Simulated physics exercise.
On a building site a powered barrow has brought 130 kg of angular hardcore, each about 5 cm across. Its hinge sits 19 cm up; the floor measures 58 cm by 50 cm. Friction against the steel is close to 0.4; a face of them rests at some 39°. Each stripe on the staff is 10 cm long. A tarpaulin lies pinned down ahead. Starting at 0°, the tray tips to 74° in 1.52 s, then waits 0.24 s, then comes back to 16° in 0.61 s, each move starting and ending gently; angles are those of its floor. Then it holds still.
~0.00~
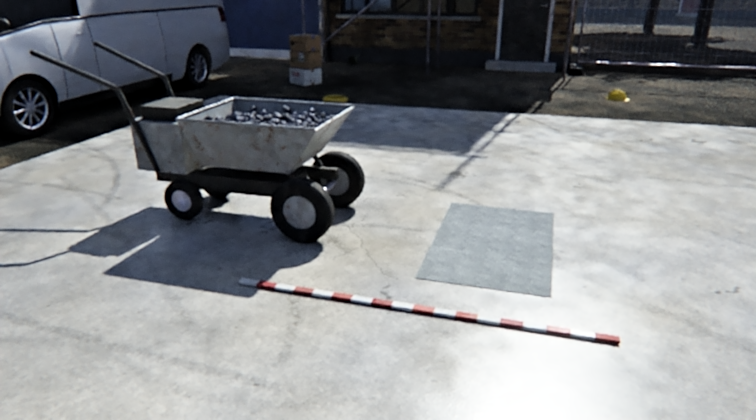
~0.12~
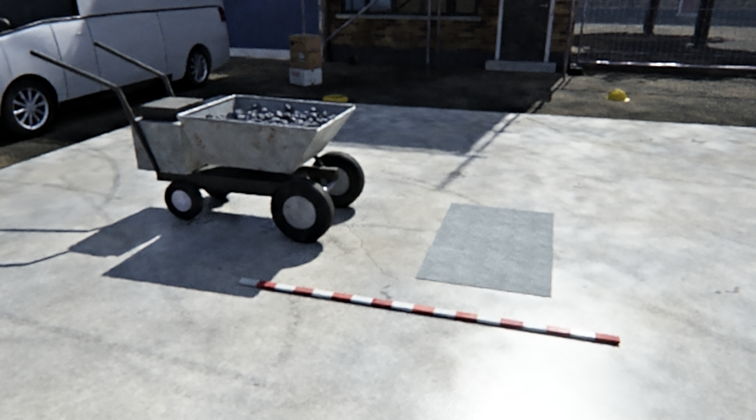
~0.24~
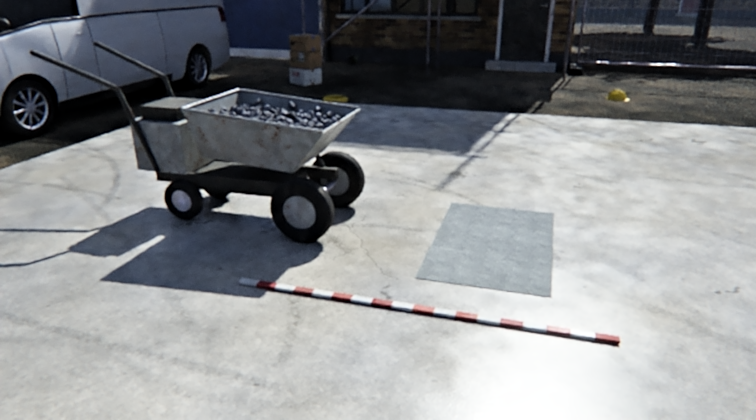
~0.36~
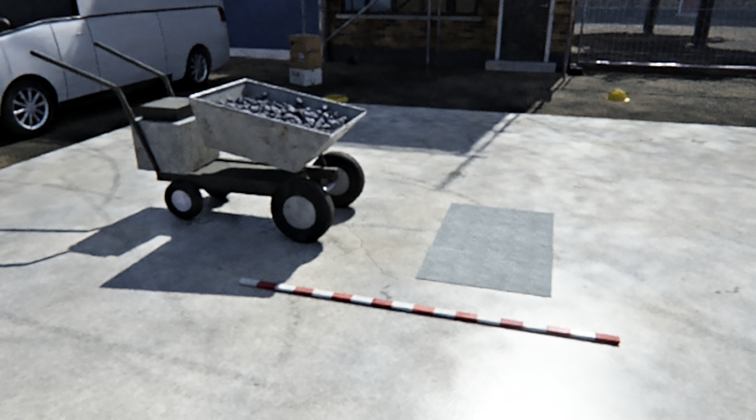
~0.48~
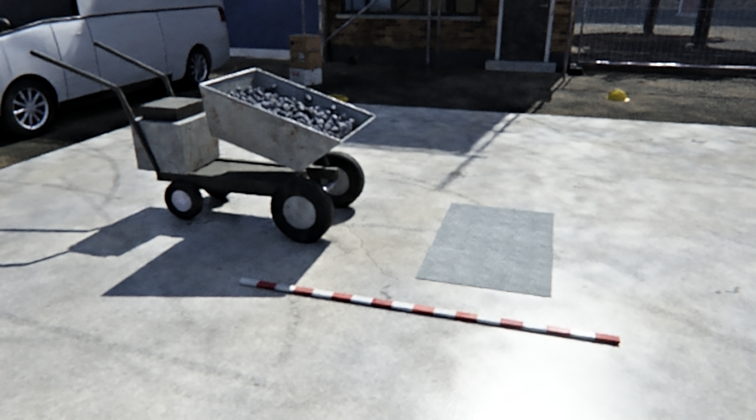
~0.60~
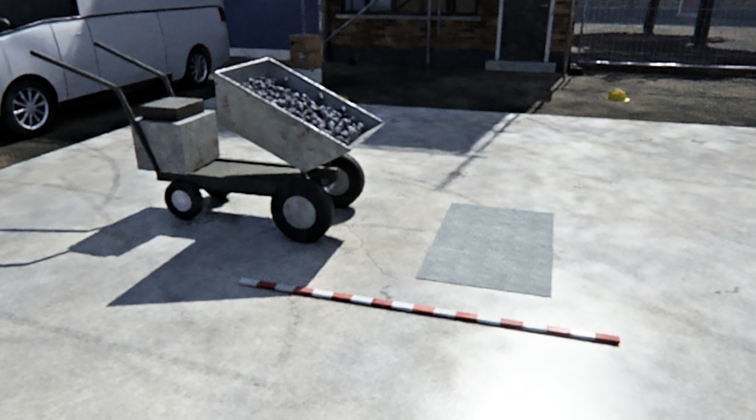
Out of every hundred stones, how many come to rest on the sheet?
Roughly 35 per cent ends on the sheet.
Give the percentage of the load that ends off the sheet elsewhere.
Some 0 per cent of the load.
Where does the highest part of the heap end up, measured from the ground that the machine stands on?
About 20 cm above it.
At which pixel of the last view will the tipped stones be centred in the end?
Near (435, 229).
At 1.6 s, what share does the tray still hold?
About 75 per cent.
After 1.1 s the floor is at 62°; 100 % in the tray; the foremost stones are at (386, 181).
After 1.6 s the floor is at 74°; 73 % in the tray, 18 % short of the sheet, 8 % on the sheet; the foremost stones are at (457, 246).
After 2.8 s the floor is at 16°; 27 % in the tray, 37 % short of the sheet, 35 % on the sheet, 1 % off the sheet elsewhere; the foremost stones are at (547, 254).
After 4.8 s the floor is at 16°; 27 % in the tray, 37 % short of the sheet, 35 % on the sheet, 1 % off the sheet elsewhere; the foremost stones are at (547, 254).
